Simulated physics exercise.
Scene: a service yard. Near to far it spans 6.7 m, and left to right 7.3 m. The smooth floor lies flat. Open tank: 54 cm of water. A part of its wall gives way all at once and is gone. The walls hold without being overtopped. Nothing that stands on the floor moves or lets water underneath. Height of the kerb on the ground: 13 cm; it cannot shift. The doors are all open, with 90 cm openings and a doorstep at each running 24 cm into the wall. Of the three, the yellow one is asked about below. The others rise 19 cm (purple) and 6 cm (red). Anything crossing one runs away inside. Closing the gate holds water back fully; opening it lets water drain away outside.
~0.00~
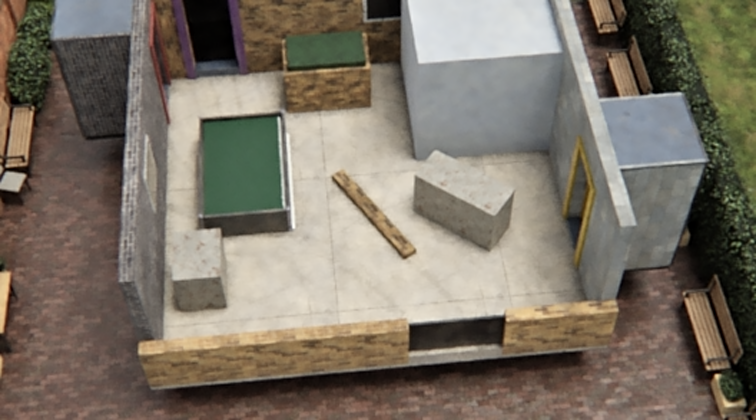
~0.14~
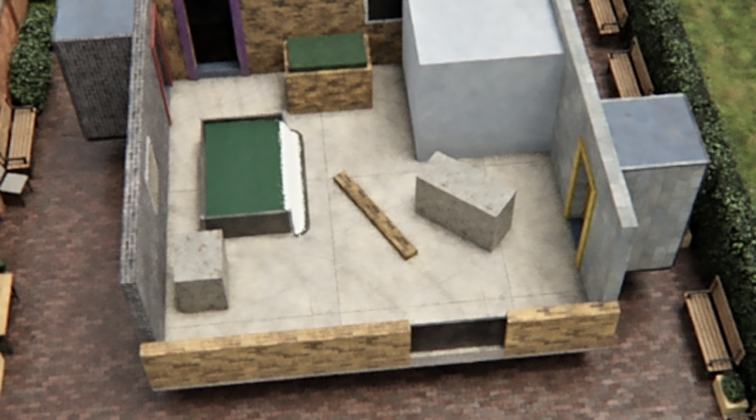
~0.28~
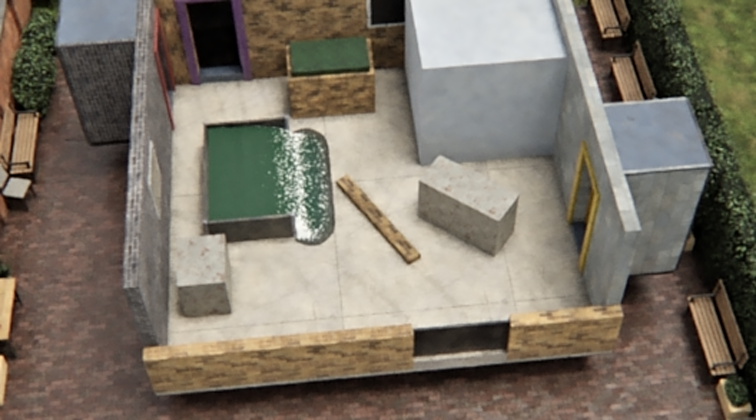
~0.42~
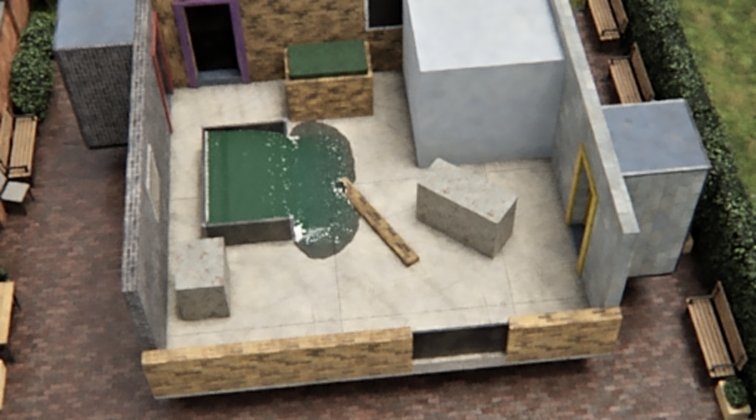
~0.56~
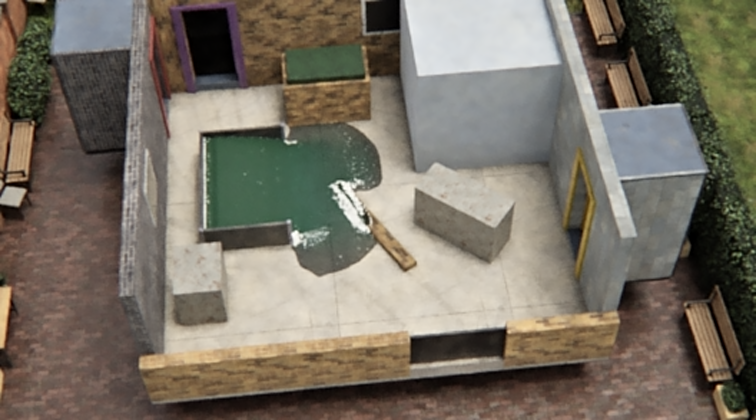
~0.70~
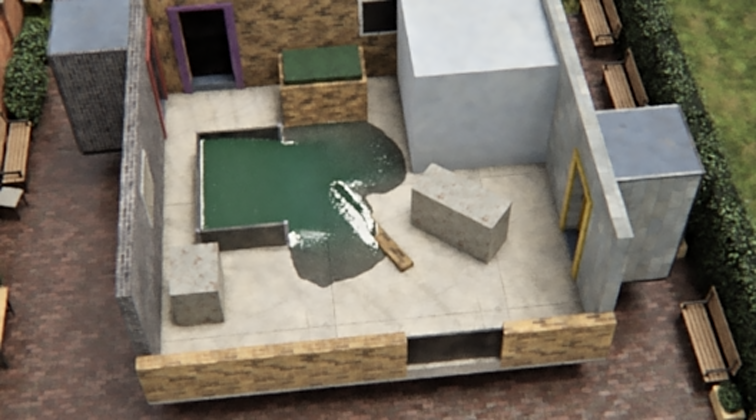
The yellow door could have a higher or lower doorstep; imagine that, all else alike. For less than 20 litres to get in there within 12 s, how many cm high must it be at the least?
Roughly 6 cm.
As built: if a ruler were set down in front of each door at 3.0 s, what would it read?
Door by door in cm - purple 0, yellow 6, red 0.
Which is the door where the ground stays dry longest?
I'd go with the red door.
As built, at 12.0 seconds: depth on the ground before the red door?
2.5 cm.
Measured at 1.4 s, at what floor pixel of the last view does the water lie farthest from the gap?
Lab note: Front tip approx. (489, 183).
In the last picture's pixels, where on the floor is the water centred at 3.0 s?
Near (366, 198).
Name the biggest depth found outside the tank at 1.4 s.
Up to some 32 centimetres, I'd say.
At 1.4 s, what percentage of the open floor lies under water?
Some 30 per cent of it.
After 1.4 s water covers 30 % of the floor, deepest (32 cm) near (408, 155); it has not reached the yellow door.
After 3.0 s water covers 60 % of the floor, deepest (32 cm) near (397, 89); 6 cm at the yellow door, 0 litres in over its 8 cm doorstep.
After 12.0 s water covers 95 % of the floor, deepest (10 cm) near (161, 381); 7 cm at the yellow door, 5 litres in over its 8 cm doorstep.
At the yellow door as built, the water arrived by 2.8 s and peaked near 10 cm at 7.4 s.
With a doorstep of 5.5 cm, 26 litres would have come in within the 12 s; with 6.5 cm, 14 litres. So under 20 litres takes about 6 cm.
